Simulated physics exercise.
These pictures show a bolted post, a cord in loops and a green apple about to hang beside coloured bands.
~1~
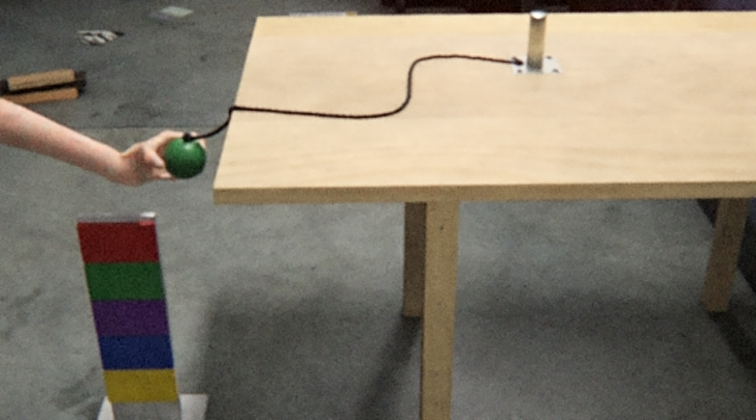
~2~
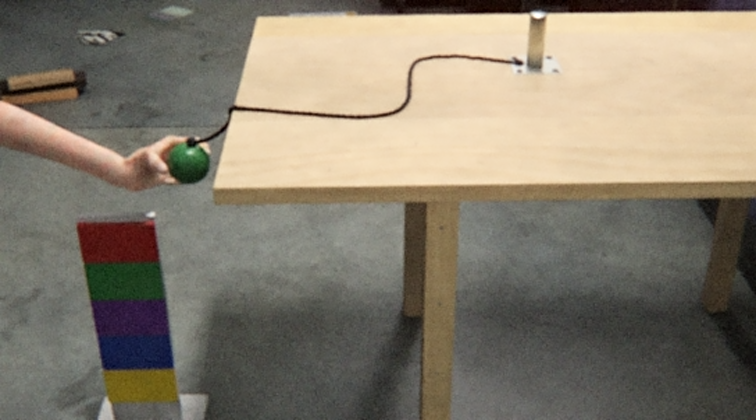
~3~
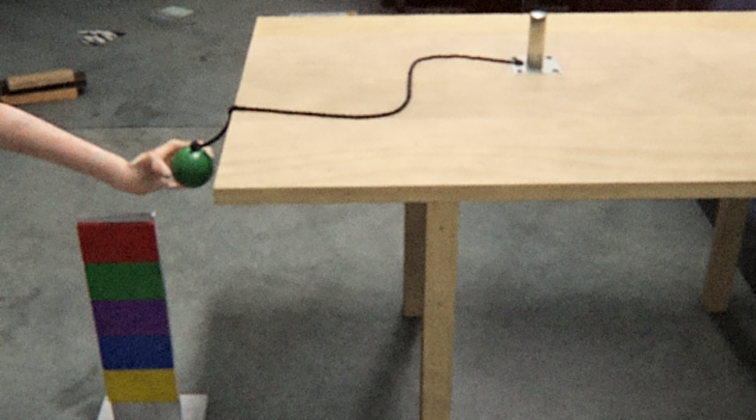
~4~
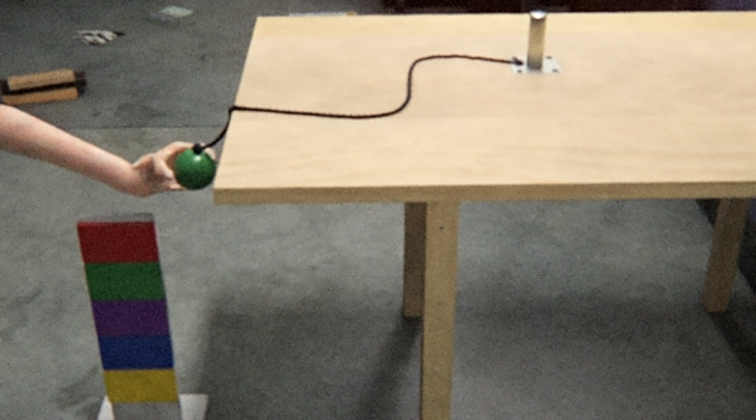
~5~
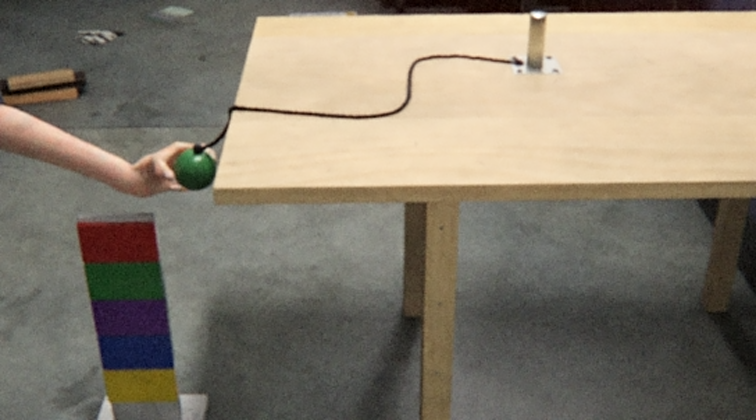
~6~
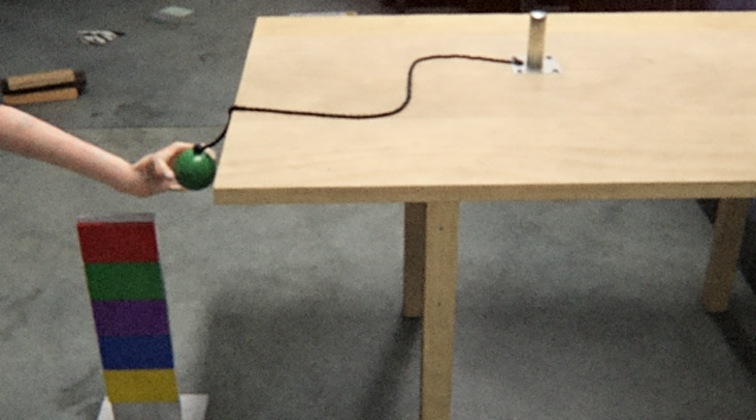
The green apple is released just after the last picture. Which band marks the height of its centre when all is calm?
Its centre hangs level with the green band.
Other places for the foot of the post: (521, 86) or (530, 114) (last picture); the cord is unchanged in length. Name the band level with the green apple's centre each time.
In that order: Purple; purple.
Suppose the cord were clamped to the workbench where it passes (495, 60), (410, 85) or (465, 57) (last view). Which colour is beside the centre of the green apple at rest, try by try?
Taking them in turn: Green; red; green.
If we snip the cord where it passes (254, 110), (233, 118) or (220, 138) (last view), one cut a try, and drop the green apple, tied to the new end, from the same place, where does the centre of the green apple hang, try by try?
In that order: (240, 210), (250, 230) and (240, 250).
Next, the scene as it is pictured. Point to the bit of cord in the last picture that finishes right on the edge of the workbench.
It lies at about (350, 117).
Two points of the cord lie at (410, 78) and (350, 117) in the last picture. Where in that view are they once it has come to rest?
They go to (369, 83) and to (237, 102).
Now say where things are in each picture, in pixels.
In the first picture, green apple (185, 158); red (118, 244); green (124, 282); purple (130, 319); blue (135, 354); yellow (141, 387).
In the second picture, green apple (188, 163); cord through (485, 59) (415, 63) (410, 97) (350, 117) (263, 110).
In the third picture, green apple (192, 167).
In the fourth picture, green apple (195, 170); cord through (485, 59) (415, 63) (410, 97) (350, 117) (263, 110).
In the fifth picture, green apple (195, 170).
In the sixth picture, green apple (195, 170); cord through (485, 59) (415, 63) (410, 97) (350, 117) (263, 110).
Soon after, apple near (240, 260); level with green.
Then, apple near (243, 272); level with green.
At rest, apple near (246, 273); level with green. Its middle rests at the green band.
